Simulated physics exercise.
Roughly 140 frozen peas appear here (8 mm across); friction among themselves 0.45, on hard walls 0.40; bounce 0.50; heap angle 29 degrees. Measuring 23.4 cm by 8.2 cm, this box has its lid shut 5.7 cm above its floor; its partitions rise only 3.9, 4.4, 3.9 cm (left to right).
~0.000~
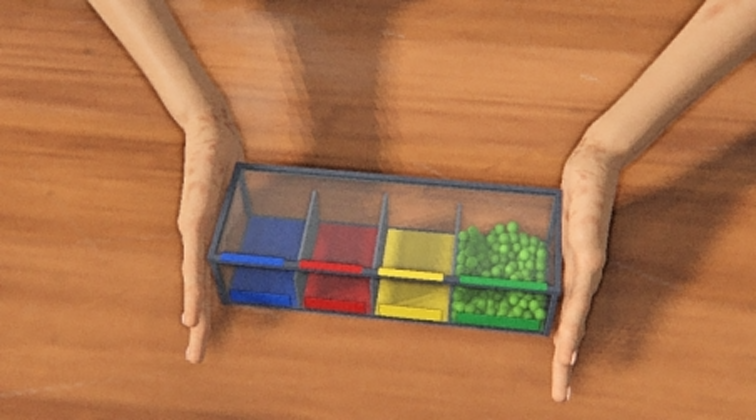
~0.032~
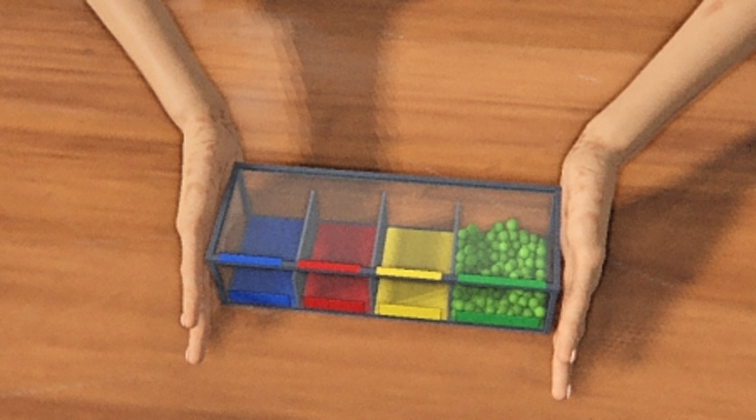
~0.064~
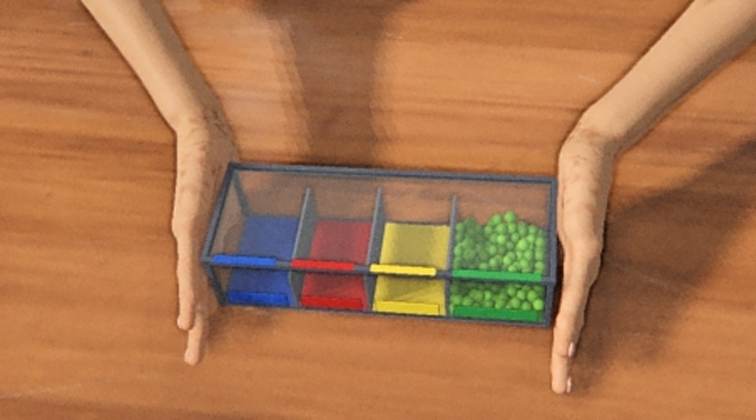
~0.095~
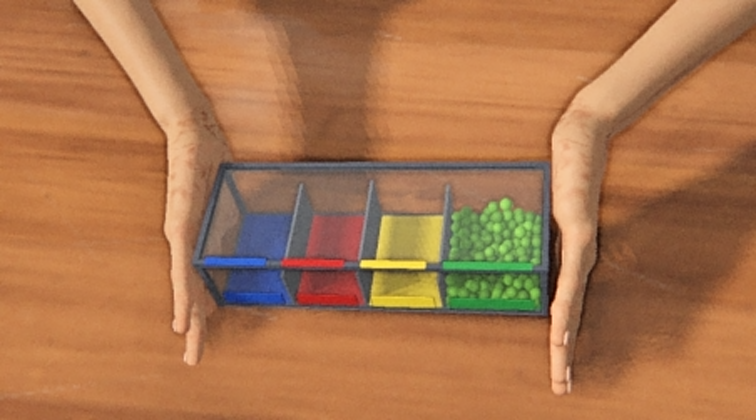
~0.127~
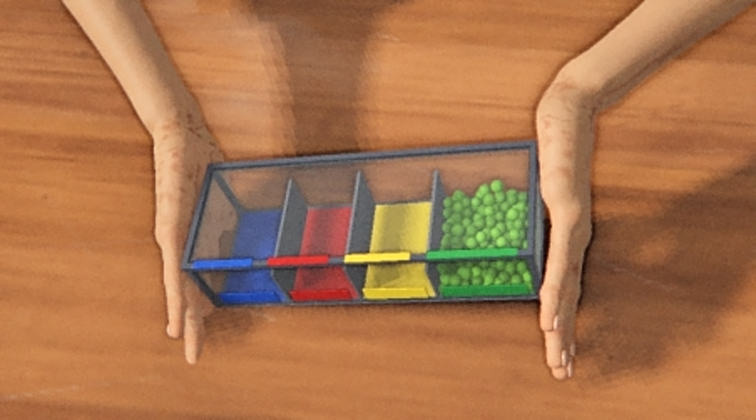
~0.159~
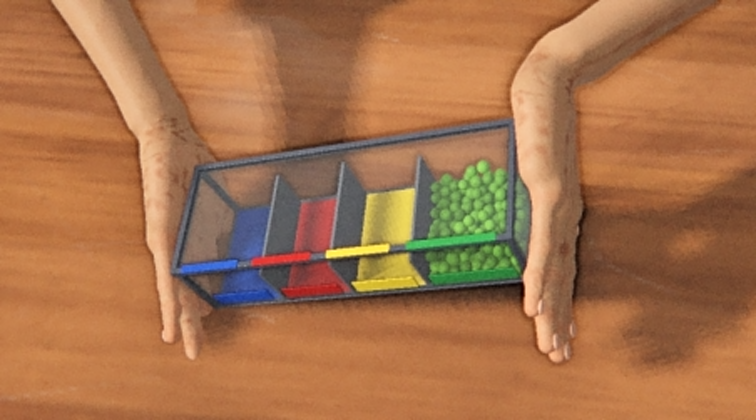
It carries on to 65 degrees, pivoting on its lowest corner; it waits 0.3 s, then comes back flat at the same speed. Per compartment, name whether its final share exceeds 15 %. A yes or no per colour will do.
Red compartment: No. Blue compartment: No. Green compartment: Yes. Yellow compartment: Yes.
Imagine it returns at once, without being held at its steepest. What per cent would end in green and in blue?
In that case green 65; blue 0.
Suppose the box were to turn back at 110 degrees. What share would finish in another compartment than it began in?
About 60 per cent.
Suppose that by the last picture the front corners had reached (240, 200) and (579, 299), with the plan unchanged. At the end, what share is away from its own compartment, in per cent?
About 0 per cent.
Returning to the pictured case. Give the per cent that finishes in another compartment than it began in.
Near 30 per cent, all told.
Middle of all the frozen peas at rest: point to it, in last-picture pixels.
Roughly (464, 295).
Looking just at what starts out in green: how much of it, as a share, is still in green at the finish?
Around 70 percent stays put.
After 0.60 s, tilt 65 degrees; red 5 %, green 75 %, yellow 20 %.
Then, at 0.89 s, tilt 41 degrees; blue 5 %, green 70 %, yellow 25 %.
After 1.29 s, tilt 0 degrees; blue 5 %, green 70 %, yellow 25 %.
By 1.8 s all is still; red 0 %, blue 5 %, green 70 %, yellow 25 %.
